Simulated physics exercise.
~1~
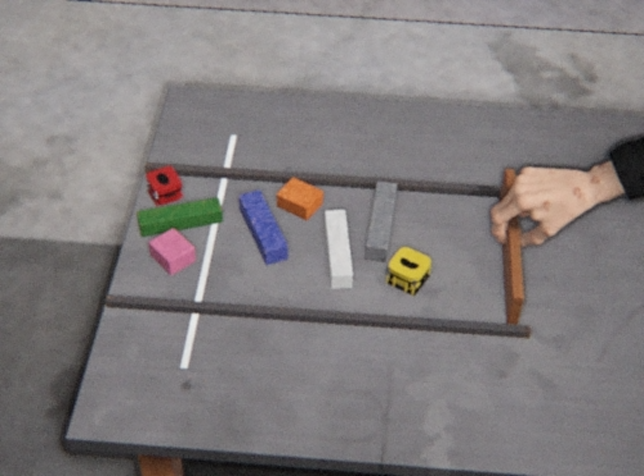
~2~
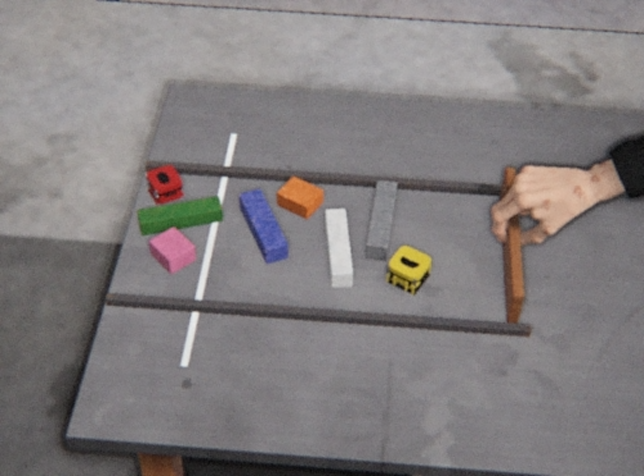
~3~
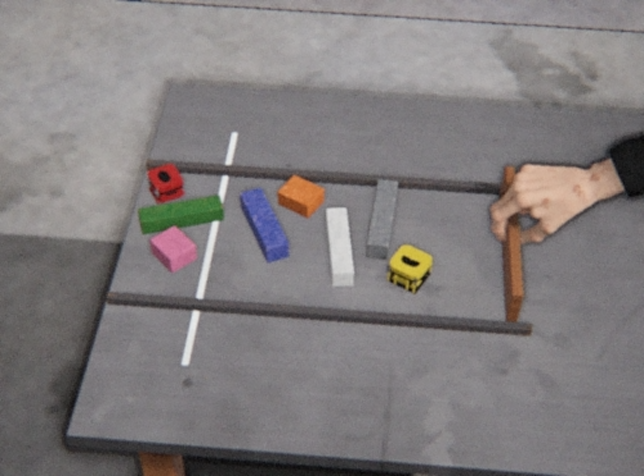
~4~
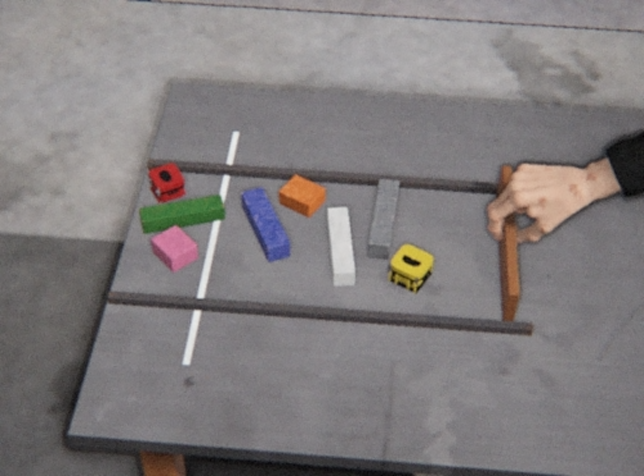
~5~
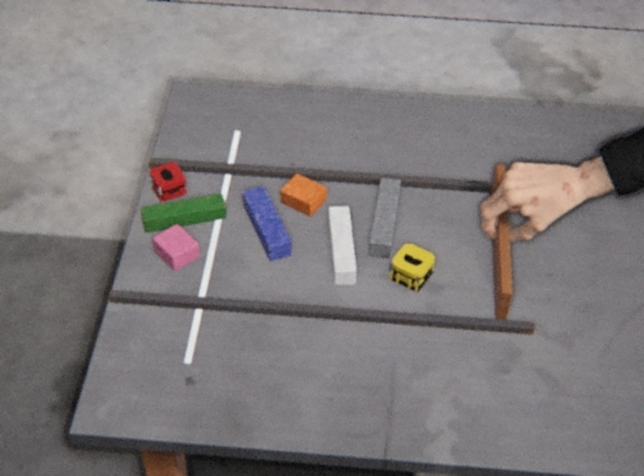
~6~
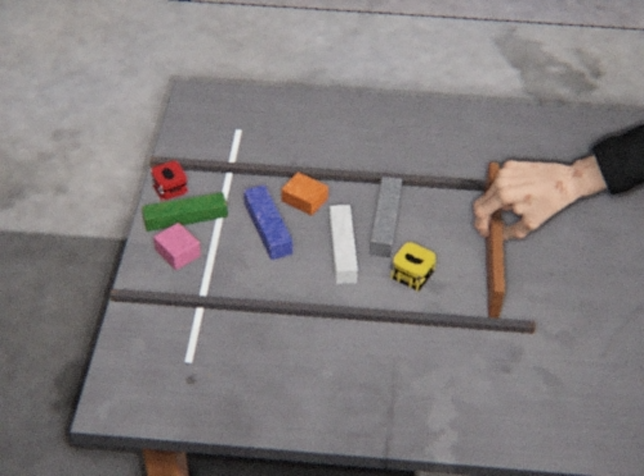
A hand in a dark sleeve slides an upright brown board slightly left between two dark rails on a grey tabletop, seen from above at an angle, with concrete floor behind. Red, green and pink pieces lie left of or against a white tape line, with blue, orange, white, grey and yellow ones to its right. The pieces stay in place on the table, while the view drifts very slightly.
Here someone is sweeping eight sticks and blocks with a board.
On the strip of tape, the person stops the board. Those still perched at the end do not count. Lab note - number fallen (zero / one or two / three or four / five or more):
Number fallen: One or two.
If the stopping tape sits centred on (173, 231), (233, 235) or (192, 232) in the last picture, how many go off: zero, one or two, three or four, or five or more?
One after another: Three or four; one or two; three to four.
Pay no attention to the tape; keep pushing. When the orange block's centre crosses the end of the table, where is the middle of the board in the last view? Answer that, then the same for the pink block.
Roughly at (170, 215) and roughly at (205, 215).
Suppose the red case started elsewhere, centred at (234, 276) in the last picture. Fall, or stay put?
In that case it keeps its place.
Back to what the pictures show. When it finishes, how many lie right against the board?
2 touch it.
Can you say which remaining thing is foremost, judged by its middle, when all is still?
Answer: The red case.
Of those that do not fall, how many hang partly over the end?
I count 2 overhanging.
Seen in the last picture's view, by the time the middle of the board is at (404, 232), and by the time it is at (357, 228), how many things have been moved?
I count 1 first and 3 after.
A little later, none off yet; red case at rest near (170, 182); green bar at rest near (185, 212); pink block at rest near (177, 246).
Next, none off yet; red case at rest near (169, 181); green bar shifted a little near (144, 210); pink block shifted a little near (165, 250).
When it is over, the number that fall off is one or two; down, green bar.
